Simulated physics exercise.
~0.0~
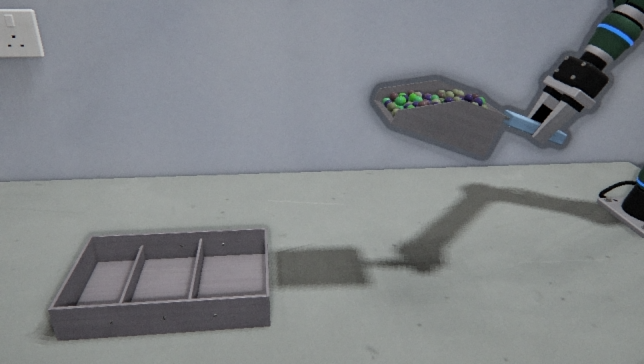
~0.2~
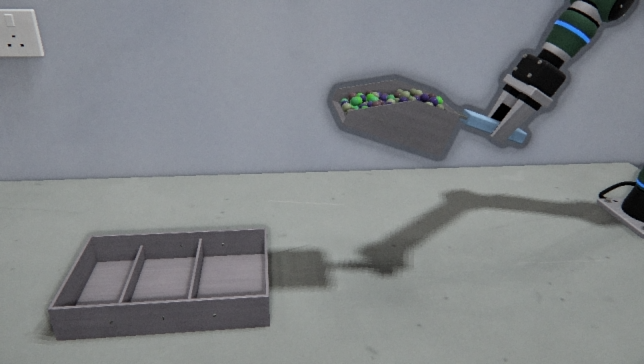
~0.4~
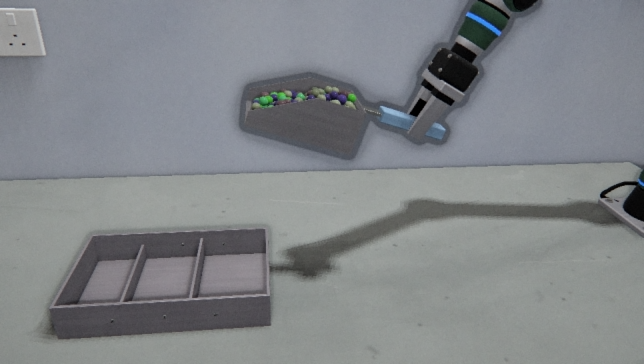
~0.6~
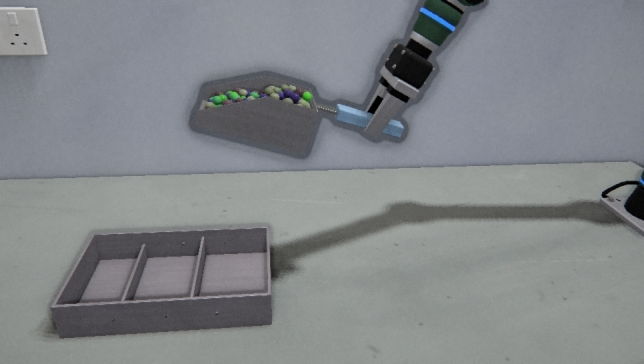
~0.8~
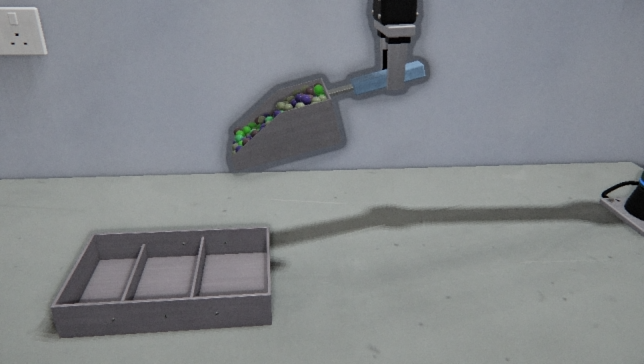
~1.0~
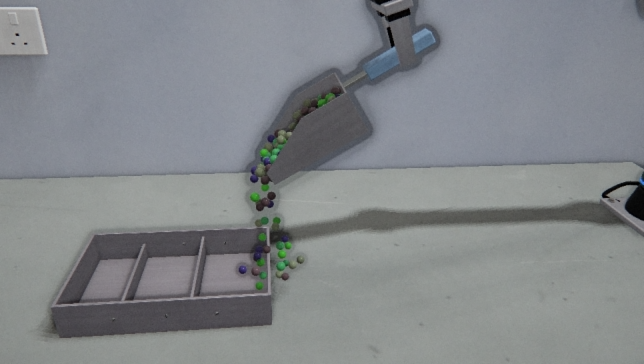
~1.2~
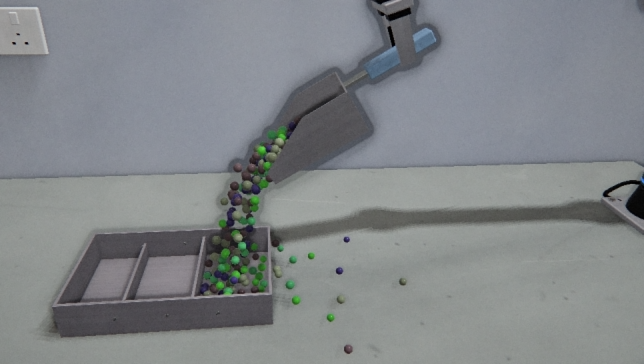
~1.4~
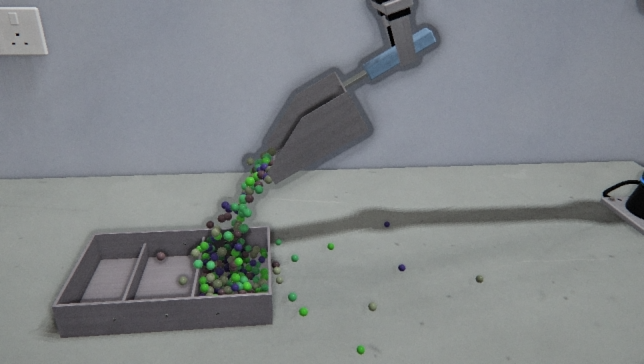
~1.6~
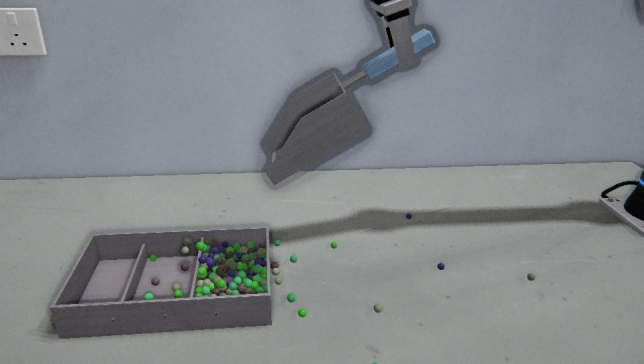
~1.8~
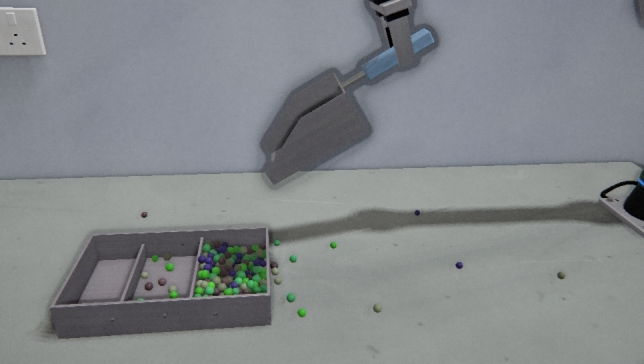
In this clip, a robot arm carries a grey scoop of small coloured balls left above a table, then tips it over a three-part box; most land in the right compartment, with a few in the middle one and several scattered on the table as the emptied scoop stays tilted.
